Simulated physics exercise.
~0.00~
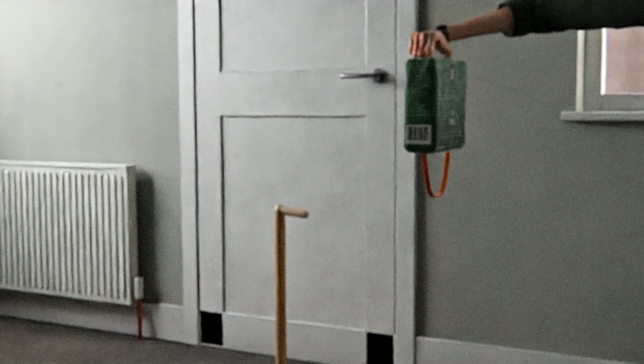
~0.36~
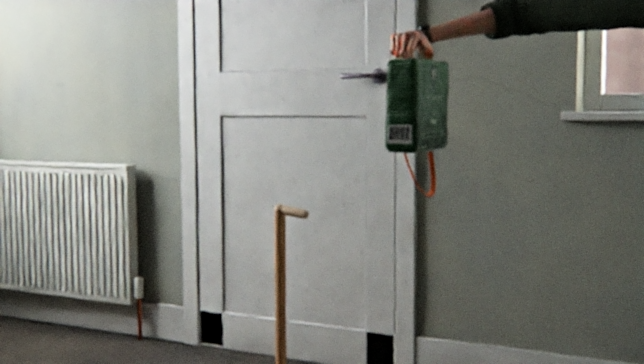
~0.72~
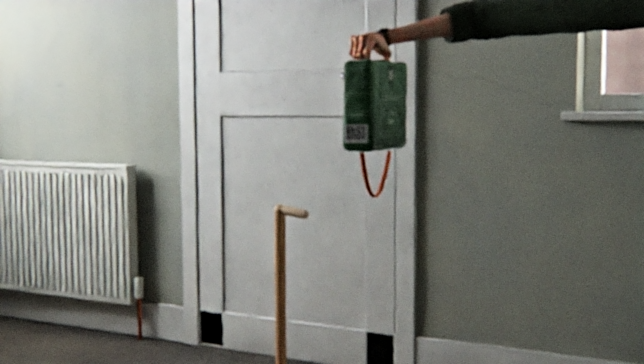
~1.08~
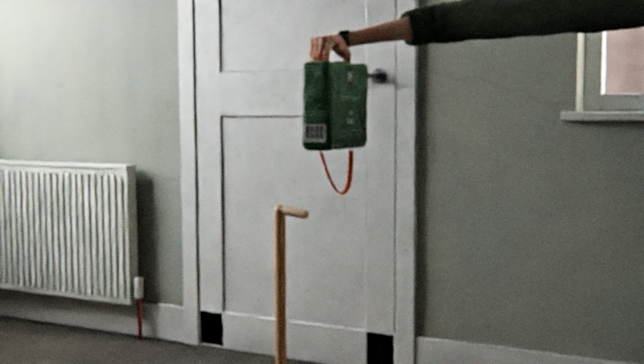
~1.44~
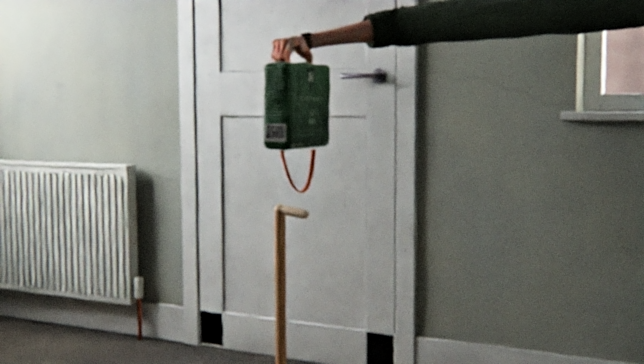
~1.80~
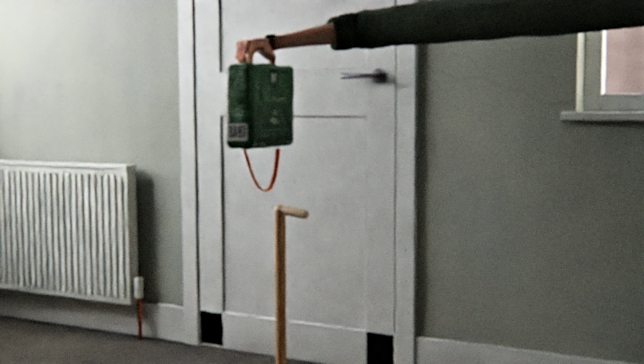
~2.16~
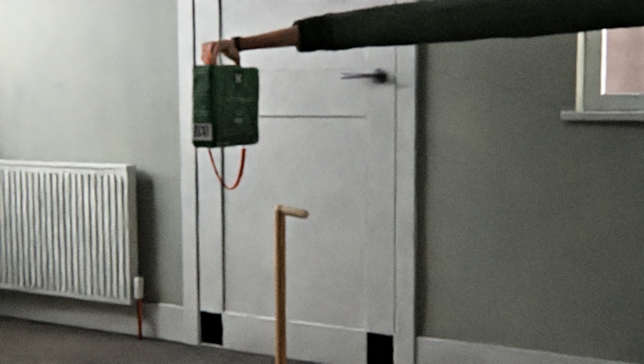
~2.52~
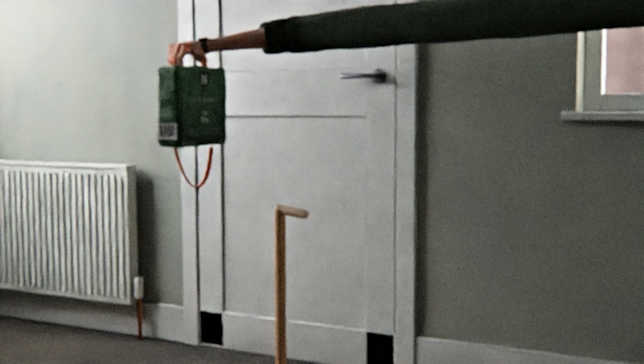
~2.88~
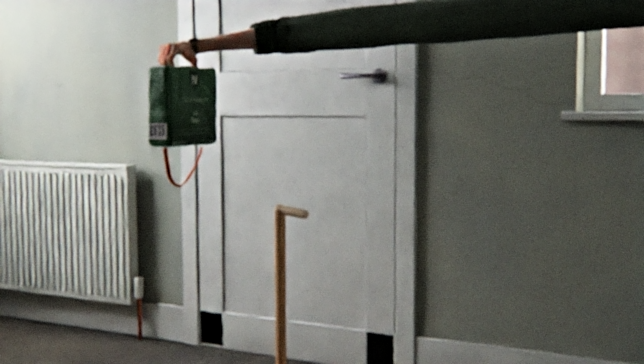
A green bag with an orange ribbon loop hanging beneath it was carried leftward by an outstretched arm, passing above a wooden stand in front of a white door without catching, and ended up held clear on the far side, above the radiator's right end.
